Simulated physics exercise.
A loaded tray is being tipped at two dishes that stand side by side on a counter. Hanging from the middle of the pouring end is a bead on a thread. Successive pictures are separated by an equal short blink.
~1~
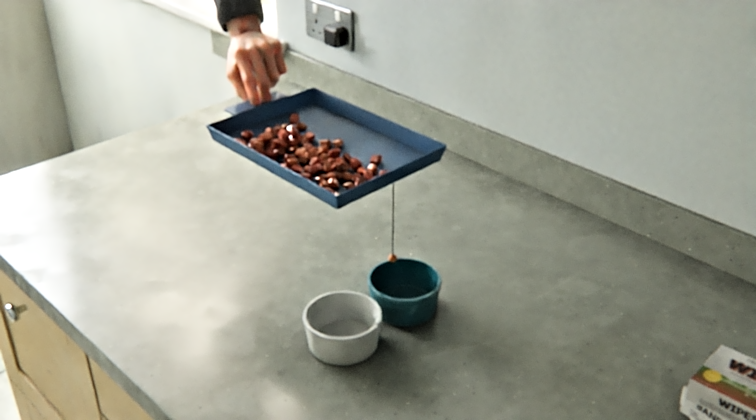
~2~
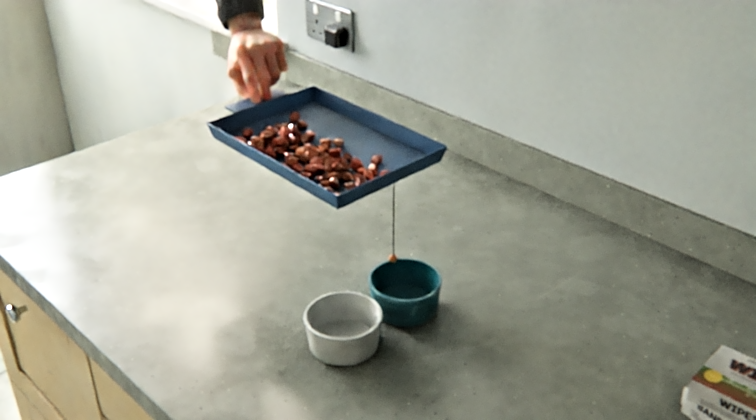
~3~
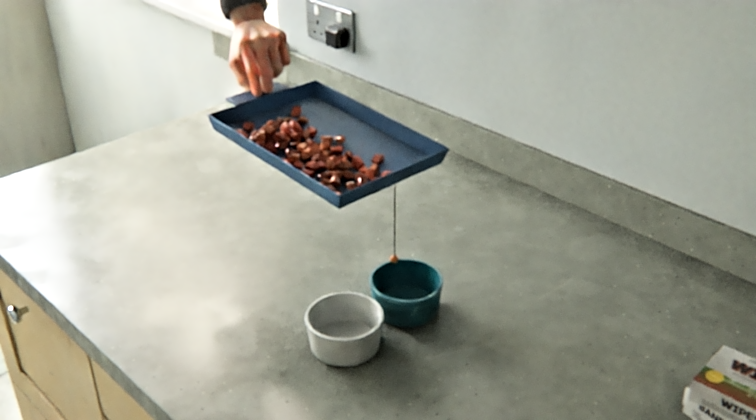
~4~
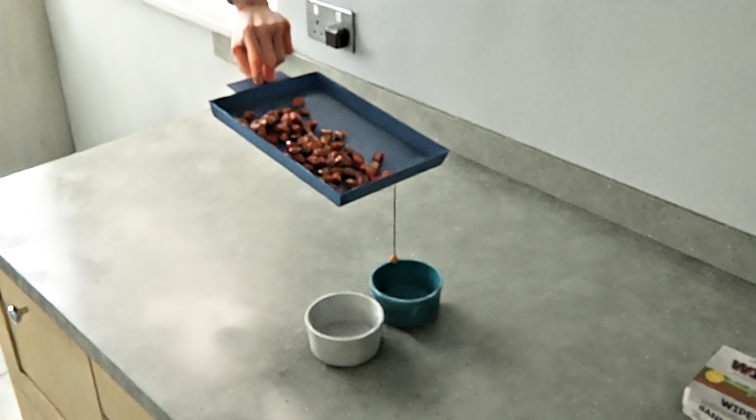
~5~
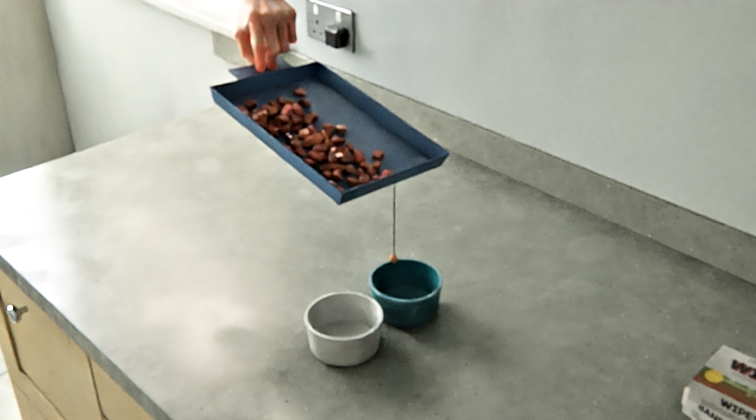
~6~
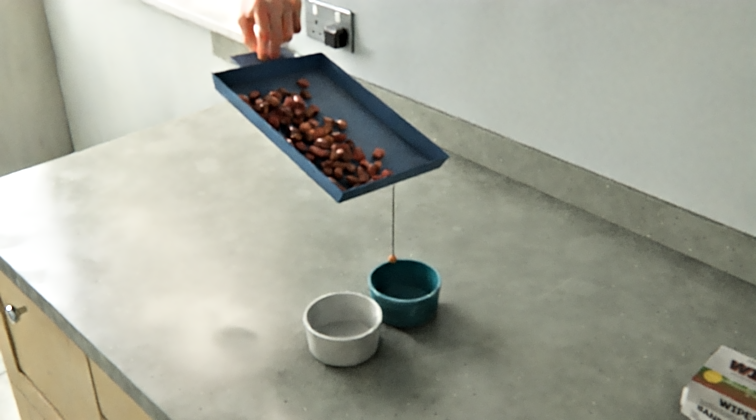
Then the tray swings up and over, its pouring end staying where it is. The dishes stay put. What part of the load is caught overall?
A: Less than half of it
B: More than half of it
The answer is A.
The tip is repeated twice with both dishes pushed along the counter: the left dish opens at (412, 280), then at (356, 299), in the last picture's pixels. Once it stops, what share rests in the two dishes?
Trial 1 70%, trial 2 30%.
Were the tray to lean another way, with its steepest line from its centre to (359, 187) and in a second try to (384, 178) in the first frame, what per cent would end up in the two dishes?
Around 60 per cent first, around 40 per cent next.
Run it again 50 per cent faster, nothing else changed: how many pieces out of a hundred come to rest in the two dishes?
About 10 in a hundred.
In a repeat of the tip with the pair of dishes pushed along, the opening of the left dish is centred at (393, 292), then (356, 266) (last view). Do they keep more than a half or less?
The first try: Most of it. The second: Not half.
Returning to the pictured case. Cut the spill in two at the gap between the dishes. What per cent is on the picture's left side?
It comes to 0 per cent or so.
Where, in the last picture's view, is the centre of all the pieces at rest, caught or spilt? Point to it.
It settles centred around (457, 281).
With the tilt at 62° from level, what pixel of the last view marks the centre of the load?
The load is centred around (405, 154).
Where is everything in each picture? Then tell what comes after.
Corners of the pouring end at (337, 193) and (441, 145), level; middle of the load at (309, 157), bits of crushed brick; left dish at (368, 343); right dish at (430, 305); bead on its thread at (393, 258), in the first frame.
Corners of the pouring end at (338, 193) and (441, 146), level; middle of the load at (310, 156), in the second frame.
Corners of the pouring end at (340, 192) and (443, 148), tipped barely, lowest at the right corner; middle of the load at (311, 152), in the third frame.
Corners of the pouring end at (341, 191) and (444, 150), tipped a little, lowest at the right corner; middle of the load at (311, 146), in the fourth frame.
Corners of the pouring end at (342, 189) and (444, 152), tipped a little, lowest at the right corner; middle of the load at (312, 140), in the fifth frame.
Corners of the pouring end at (343, 188) and (444, 154), tipped clearly, lowest at the right corner; middle of the load at (313, 134); left dish at (369, 344); right dish at (430, 306), in the sixth frame.
Soon, tray tipped steeply; nearly all on the tray; a stray few in the air.
A while on, tray tipped past a quarter turn; about half on the tray; a small part in the right dish; about half outside both; a small part in the air.
Towards the end, tray tipped past a quarter turn; about a quarter in the right dish; most outside both.
Finally, tray tipped past a quarter turn; none in the left dish; about a quarter in the right dish; most outside both.
